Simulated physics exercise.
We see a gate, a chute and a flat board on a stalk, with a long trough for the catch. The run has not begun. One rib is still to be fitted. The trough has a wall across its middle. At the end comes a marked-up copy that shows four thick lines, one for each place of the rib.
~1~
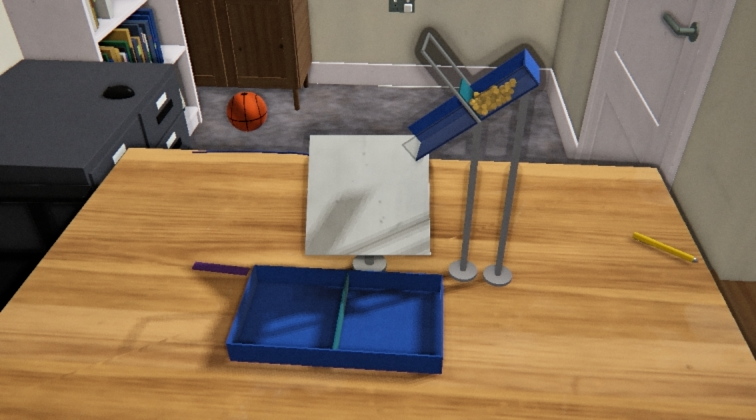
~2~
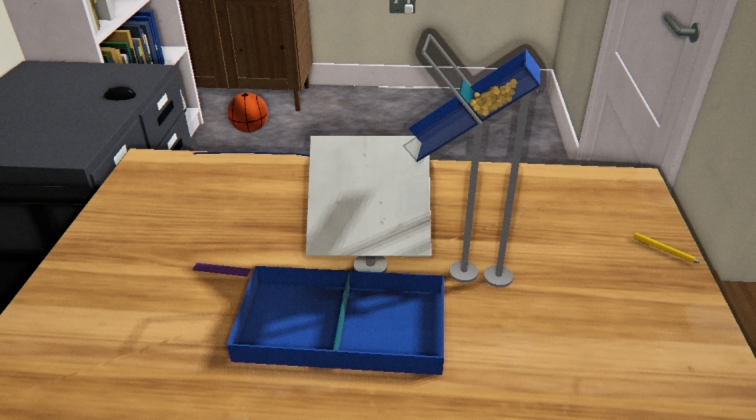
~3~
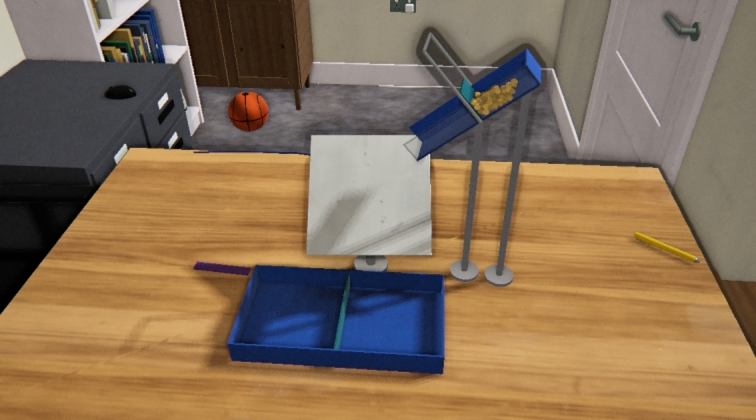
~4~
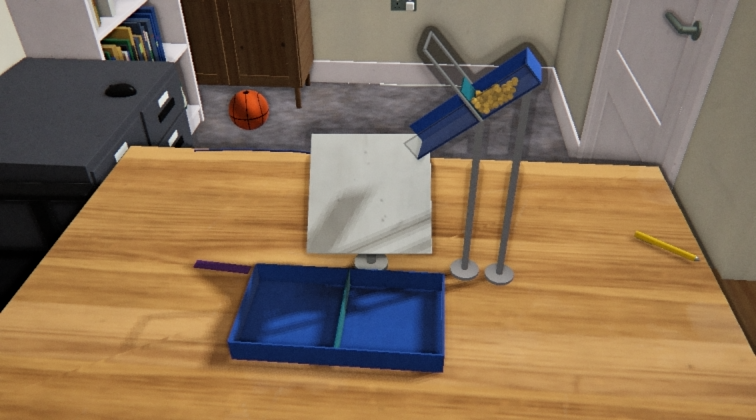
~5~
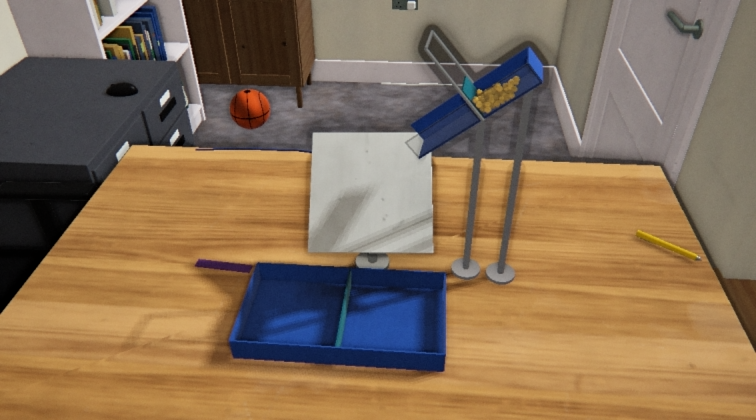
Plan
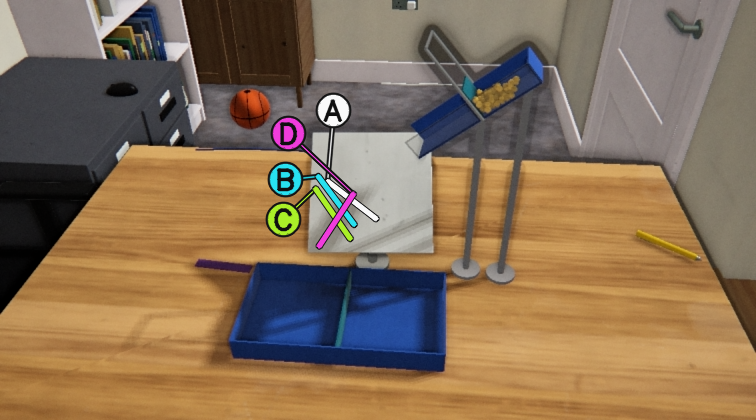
On a wooden tabletop, golden balls sitting still behind a gate in a tilted blue chute above a pale board and an empty divided trough.
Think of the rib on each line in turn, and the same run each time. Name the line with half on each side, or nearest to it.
Use line D.
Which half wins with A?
The right half.
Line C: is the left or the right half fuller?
Right.
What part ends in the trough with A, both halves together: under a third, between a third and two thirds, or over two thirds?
Line A gives over two thirds.
On the marked copy, line A from (327, 181) to (375, 218); line B from (318, 176) to (354, 224); line C from (315, 188) to (350, 238); line D from (353, 194) to (319, 246).
If A is chosen, of what is caught, only a few in the left half, all but a few in the right.
If B is chosen, of what is caught, a small share in the left half, the bulk in the right.
If C is chosen, of what is caught, only a few in the left half, all but a few in the right.
If D is chosen, of what is caught, close to two thirds in the left half, close to a third in the right.
